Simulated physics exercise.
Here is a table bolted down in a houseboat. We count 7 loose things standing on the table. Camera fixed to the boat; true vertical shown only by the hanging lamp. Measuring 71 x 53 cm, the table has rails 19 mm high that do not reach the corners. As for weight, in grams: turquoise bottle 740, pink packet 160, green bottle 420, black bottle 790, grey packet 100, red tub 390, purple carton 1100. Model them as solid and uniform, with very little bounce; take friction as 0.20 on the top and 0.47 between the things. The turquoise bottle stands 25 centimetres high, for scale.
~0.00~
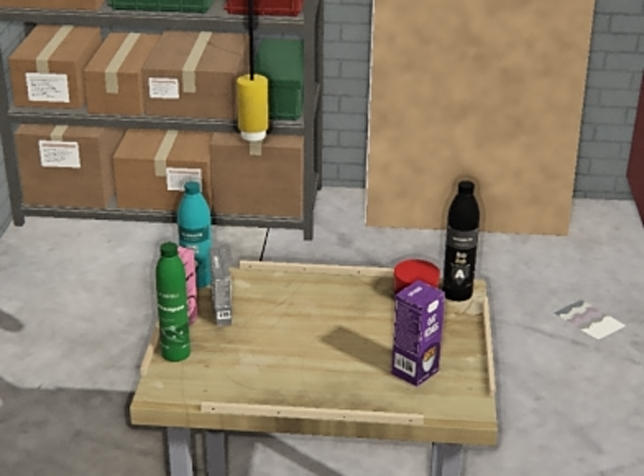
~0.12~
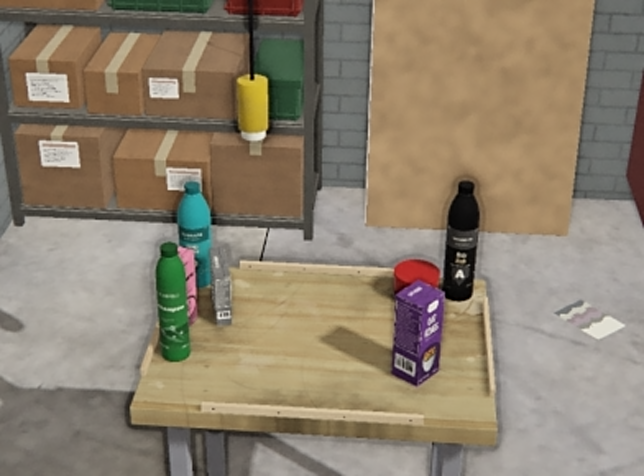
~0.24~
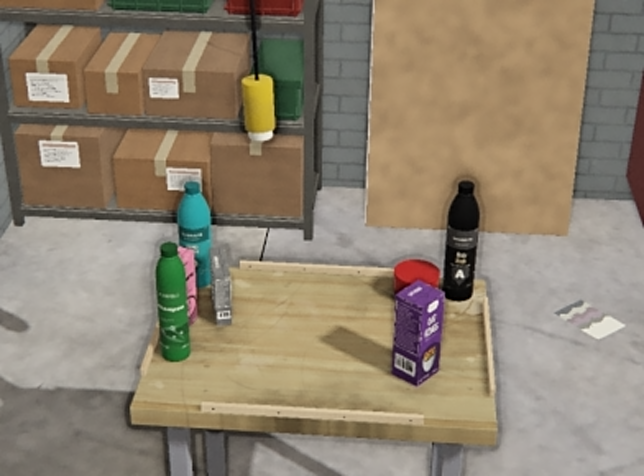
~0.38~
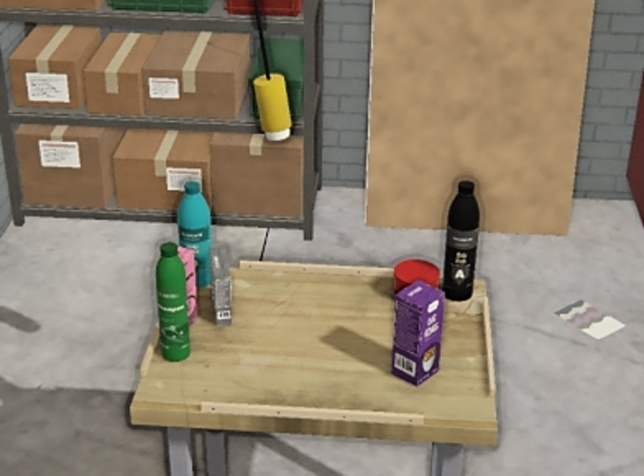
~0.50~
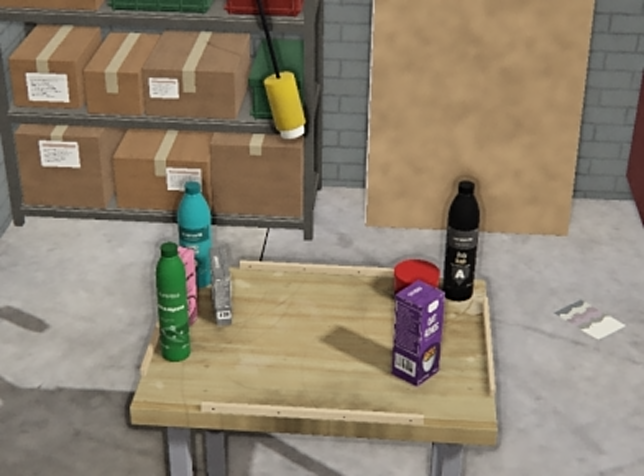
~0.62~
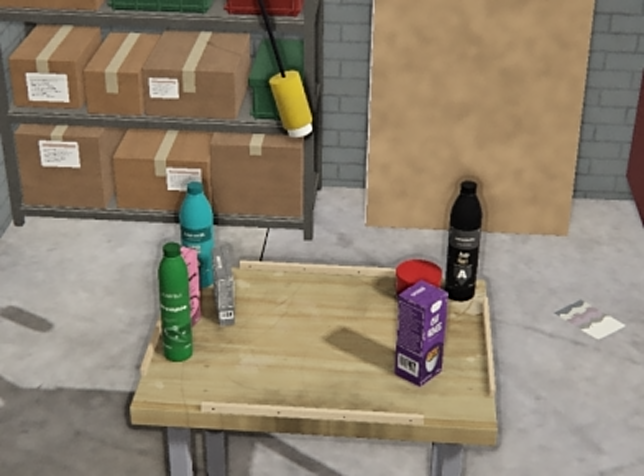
In a storeroom, a hanging yellow lamp swings right while the tabletop items barely move.
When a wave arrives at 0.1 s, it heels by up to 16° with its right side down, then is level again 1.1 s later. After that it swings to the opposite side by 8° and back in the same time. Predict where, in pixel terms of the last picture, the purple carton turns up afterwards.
The purple carton should turn up near (459, 336).
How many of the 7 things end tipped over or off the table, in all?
My answer is 1.
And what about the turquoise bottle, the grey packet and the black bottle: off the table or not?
At the end the turquoise bottle remains on its base, the grey packet remains on its base and the black bottle leaves its base.
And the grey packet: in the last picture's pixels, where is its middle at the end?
Near (257, 288).
By 0.82 s, floor tilted 13°, right side down; purple carton 4 cm from its spot near (437, 335); pink packet 4 cm from its spot; grey packet 4 cm from its spot.
By 1.12 s, floor tilted 1°, right side down; black bottle now off the table; purple carton 9 cm from its spot near (460, 336); pink packet 9 cm from its spot.
By 1.42 s, floor tilted 3°, left side down; purple carton 9 cm from its spot near (460, 336); pink packet 9 cm from its spot; grey packet 8 cm from its spot.
When it is over (2.8 s), off the table, black bottle; not toppled but over 5 cm from the start, turquoise bottle, pink packet, green bottle, grey packet, red tub and purple carton. In the last view, purple carton near (460, 336).
